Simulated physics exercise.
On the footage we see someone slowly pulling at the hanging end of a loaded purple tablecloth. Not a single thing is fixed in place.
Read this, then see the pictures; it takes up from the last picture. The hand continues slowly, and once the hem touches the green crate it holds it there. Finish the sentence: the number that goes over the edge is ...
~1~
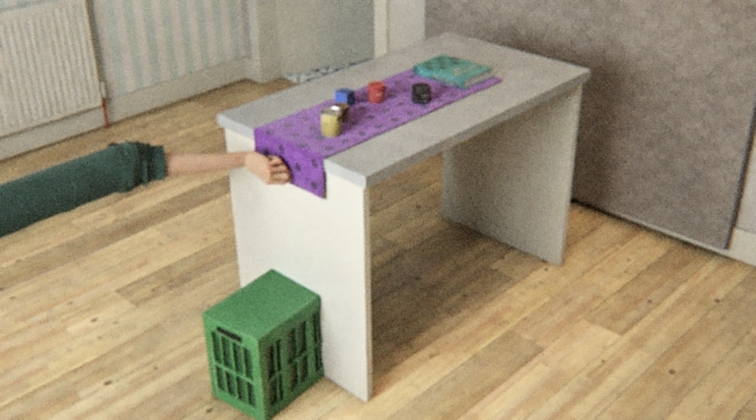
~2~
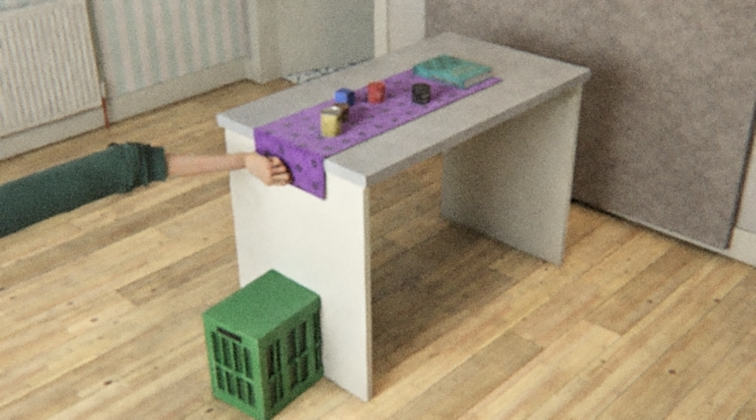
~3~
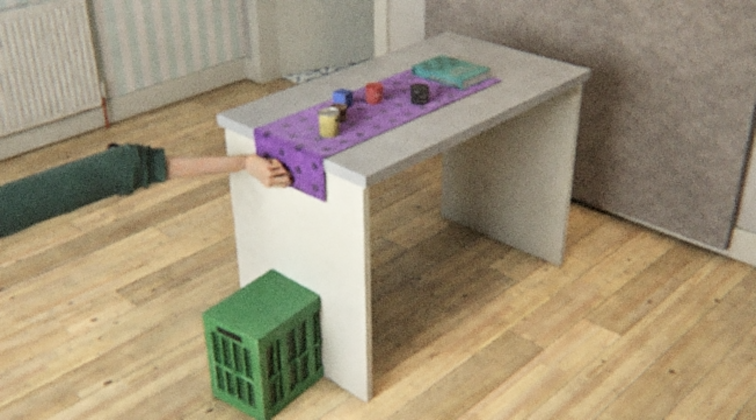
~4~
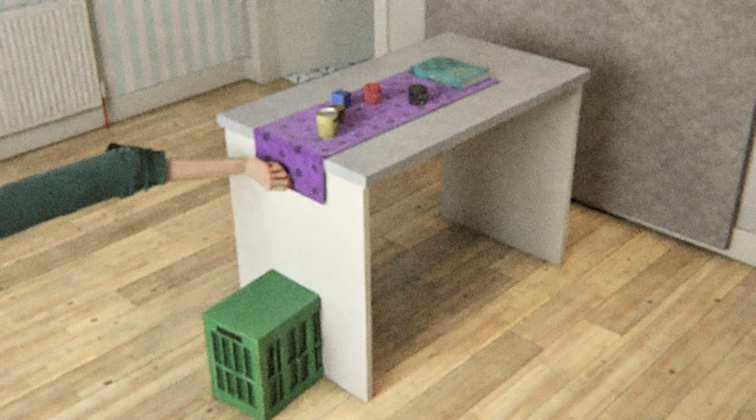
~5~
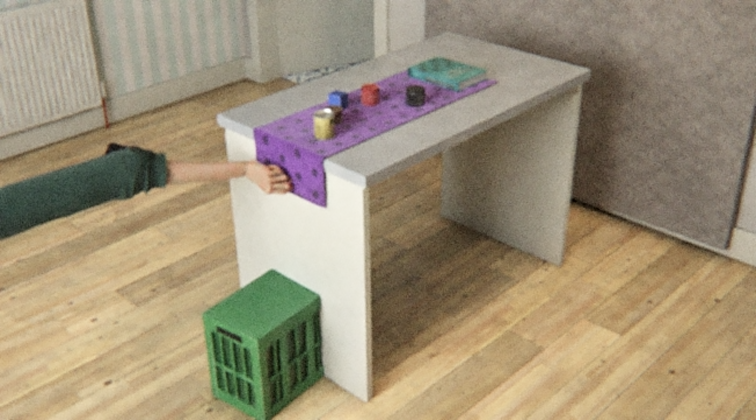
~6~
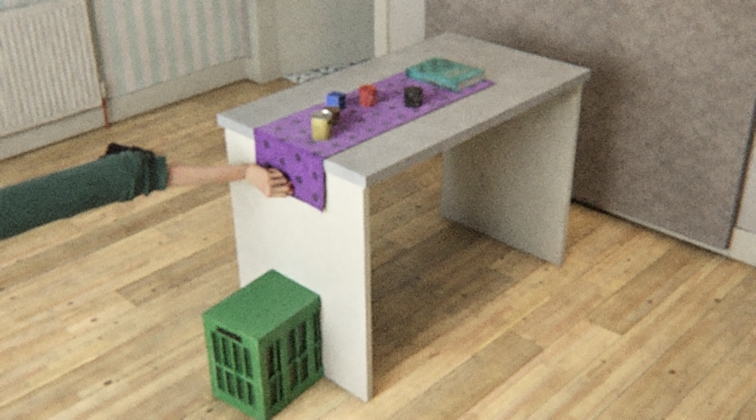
The number that goes over the edge is three.
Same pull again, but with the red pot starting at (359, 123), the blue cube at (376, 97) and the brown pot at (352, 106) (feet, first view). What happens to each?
Briefly: Red pot drops; blue cube stays; brown pot drops.
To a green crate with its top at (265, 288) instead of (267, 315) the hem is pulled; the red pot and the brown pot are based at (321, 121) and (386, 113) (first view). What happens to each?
Outcome for the red pot: It is lost. Outcome for the brown pot: It stays.
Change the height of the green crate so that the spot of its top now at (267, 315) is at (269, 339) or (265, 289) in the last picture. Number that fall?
We'd see 4, then 2.
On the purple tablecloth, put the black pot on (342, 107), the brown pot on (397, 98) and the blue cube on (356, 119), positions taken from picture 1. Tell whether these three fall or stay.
Record - black pot lost; brown pot retained; blue cube lost.
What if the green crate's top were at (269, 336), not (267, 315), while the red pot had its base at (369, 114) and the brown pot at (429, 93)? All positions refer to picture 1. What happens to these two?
The red pot does not stay aboard, and the brown pot stays aboard.
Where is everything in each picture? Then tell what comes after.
In the first picture, hem (324, 200); yellow can (331, 111); brown pot (340, 106); blue cube (345, 91); red pot (376, 84); black pot (421, 86); top of the crate (267, 315).
In the second picture, hem (324, 201); yellow can (331, 111).
In the third picture, hem (326, 203); brown pot (338, 106).
In the fourth picture, hem (325, 206); blue cube (341, 92); top of the crate (267, 315).
In the fifth picture, hem (327, 208); red pot (370, 87).
In the sixth picture, hem (323, 213); yellow can (322, 115); brown pot (331, 109); blue cube (336, 94); red pot (368, 88); black pot (414, 89).
Soon after, hem near (292, 251); yellow can gone.
Then, hem on the crate; yellow can, brown pot and blue cube gone.
At rest, hem on the crate; yellow can, brown pot and blue cube gone. The answer is three.
